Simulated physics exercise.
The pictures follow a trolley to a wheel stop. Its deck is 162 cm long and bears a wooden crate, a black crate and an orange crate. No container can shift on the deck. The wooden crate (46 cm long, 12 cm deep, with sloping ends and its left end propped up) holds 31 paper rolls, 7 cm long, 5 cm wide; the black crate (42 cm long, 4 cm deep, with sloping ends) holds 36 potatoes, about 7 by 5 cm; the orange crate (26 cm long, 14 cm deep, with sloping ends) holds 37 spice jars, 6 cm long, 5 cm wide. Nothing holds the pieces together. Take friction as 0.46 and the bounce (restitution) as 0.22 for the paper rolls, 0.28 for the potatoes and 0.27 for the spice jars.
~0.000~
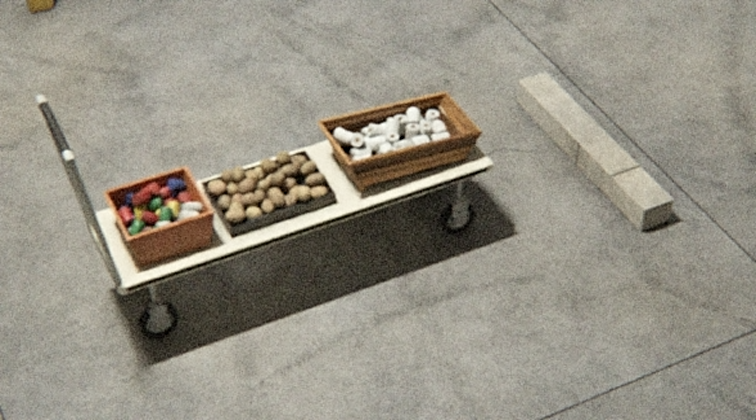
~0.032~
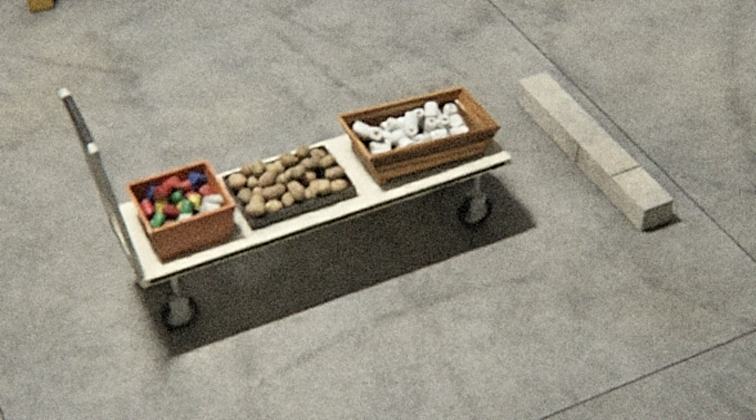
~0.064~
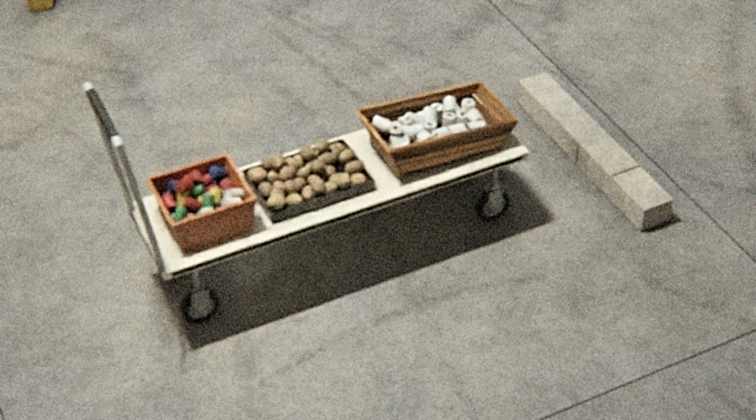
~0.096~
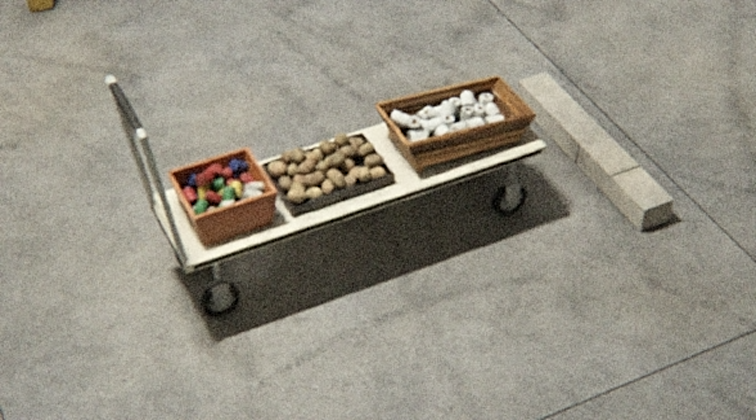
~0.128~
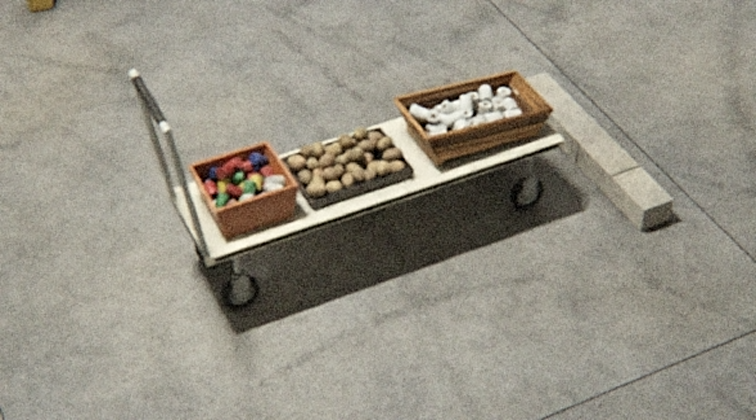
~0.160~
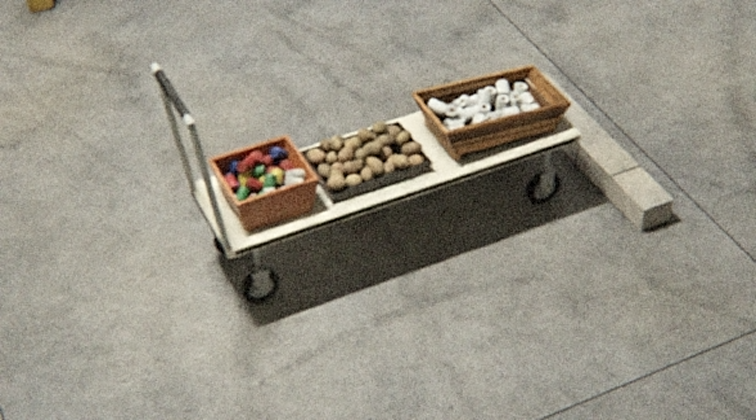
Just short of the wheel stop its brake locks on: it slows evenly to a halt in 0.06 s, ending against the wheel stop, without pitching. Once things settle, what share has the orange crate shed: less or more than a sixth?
The orange crate loses fewer than one in six of its spice jars.
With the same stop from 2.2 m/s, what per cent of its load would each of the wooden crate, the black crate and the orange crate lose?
Then wooden crate 0, black crate 30, orange crate 0 per cent.
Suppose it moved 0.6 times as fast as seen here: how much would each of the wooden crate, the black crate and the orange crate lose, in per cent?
Then wooden crate 0, black crate 20, orange crate 0 per cent.
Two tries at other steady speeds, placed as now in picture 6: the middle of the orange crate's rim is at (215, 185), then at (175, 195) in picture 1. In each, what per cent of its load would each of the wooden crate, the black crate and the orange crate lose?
Wooden crate 0 then 10, black crate 10 then 30, orange crate 0 then 0 per cent.
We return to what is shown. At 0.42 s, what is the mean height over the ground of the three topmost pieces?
About 64 cm.
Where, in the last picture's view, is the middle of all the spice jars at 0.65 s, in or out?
Around (317, 172).
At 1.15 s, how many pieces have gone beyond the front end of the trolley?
Some 5 pieces.
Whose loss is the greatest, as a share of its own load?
The black crate.
After 0.20 s, the brake bites.
After 0.30 s, wooden crate 31 in, 0 out, black crate 33 in, 3 out and orange crate 37 in, 0 out.
After 0.42 s, wooden crate 30 in, 1 out, black crate 27 in, 9 out and orange crate 37 in, 0 out.
After 0.65 s, wooden crate 27 in, 4 out, black crate 24 in, 12 out and orange crate 36 in, 1 out.
When it is over (at 1.15 s), wooden crate 27 in, 4 out, black crate 23 in, 13 out and orange crate 36 in, 1 out. Asked share, 1 of 37, 3 per cent.
